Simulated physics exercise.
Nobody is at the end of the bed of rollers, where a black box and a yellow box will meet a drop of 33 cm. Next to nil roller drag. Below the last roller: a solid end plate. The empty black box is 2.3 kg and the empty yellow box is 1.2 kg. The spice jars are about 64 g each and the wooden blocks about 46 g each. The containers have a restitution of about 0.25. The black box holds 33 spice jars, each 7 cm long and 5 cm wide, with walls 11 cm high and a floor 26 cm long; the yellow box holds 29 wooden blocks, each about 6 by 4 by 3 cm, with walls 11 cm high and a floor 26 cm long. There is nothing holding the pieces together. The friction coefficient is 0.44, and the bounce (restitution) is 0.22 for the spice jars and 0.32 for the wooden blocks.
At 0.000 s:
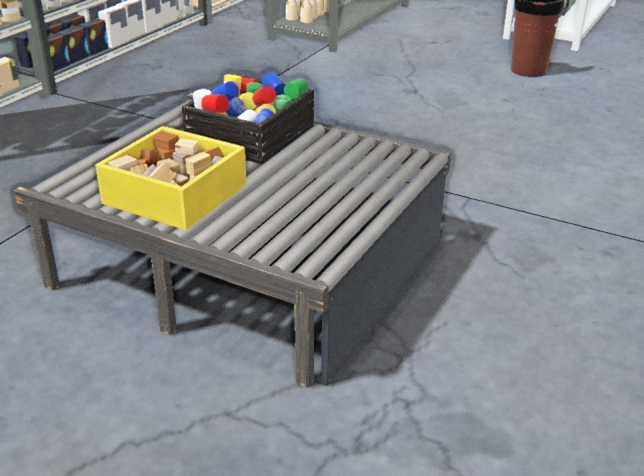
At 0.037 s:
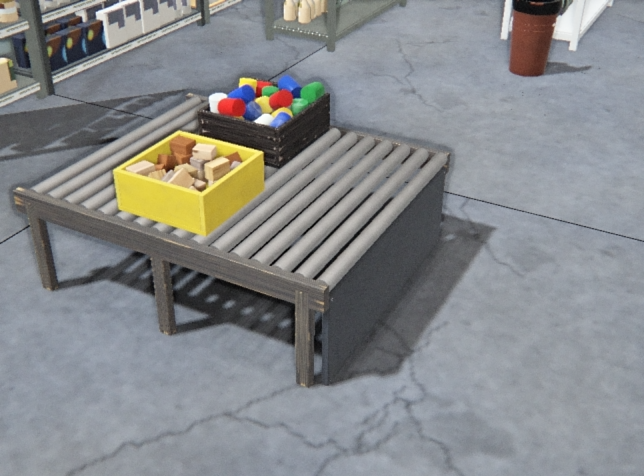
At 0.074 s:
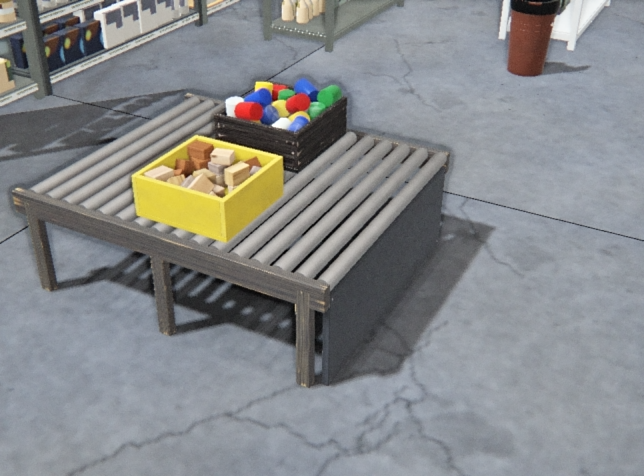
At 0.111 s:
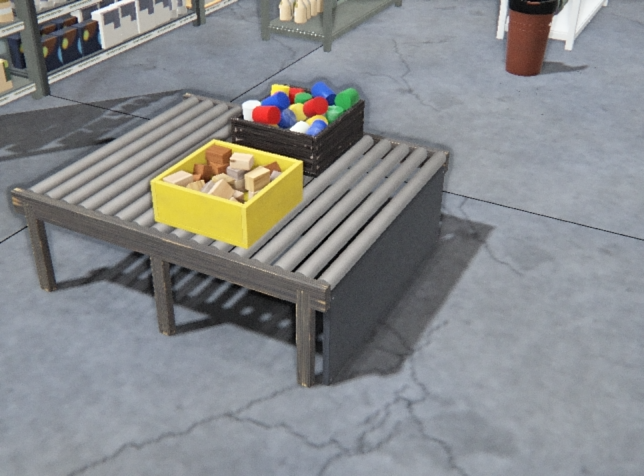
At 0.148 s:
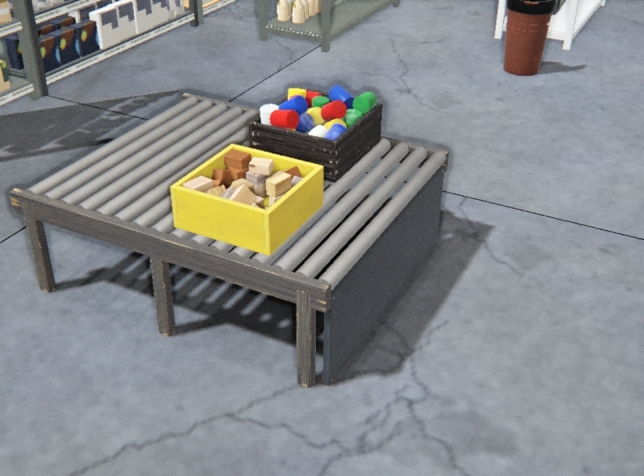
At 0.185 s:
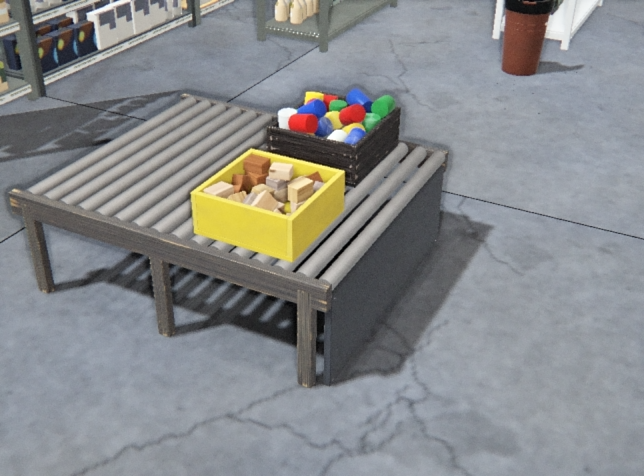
We see a yellow box of wooden blocks and a black box of colourful pieces on a low bed of rollers on a cracked grey floor, both moving steadily rightward along the rollers, side by side, with nobody touching them.
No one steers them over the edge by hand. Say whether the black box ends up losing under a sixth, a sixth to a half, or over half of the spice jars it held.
Most likely the share lost is smaller than a sixth.
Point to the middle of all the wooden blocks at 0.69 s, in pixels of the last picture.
Pixel (567, 398), give or take.
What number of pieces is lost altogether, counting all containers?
In all, roughly 4.
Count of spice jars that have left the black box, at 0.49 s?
Roughly 0.
After 0.24 s, the front runs out over the edge.
After 0.49 s, the black box leans 10° with 0 of 33 out and the yellow box leans 13° with 0 of 29 out.
After 0.69 s, the black box is level with 0 of 33 out and the yellow box is level with 0 of 29 out.
After 1.04 s, the black box is level with 2 of 33 out and the yellow box is level with 2 of 29 out.
When it is over (at 1.11 s), the black box is level with 2 of 33 out and the yellow box is level with 2 of 29 out. Asked share, 2 of 33, 6 per cent.
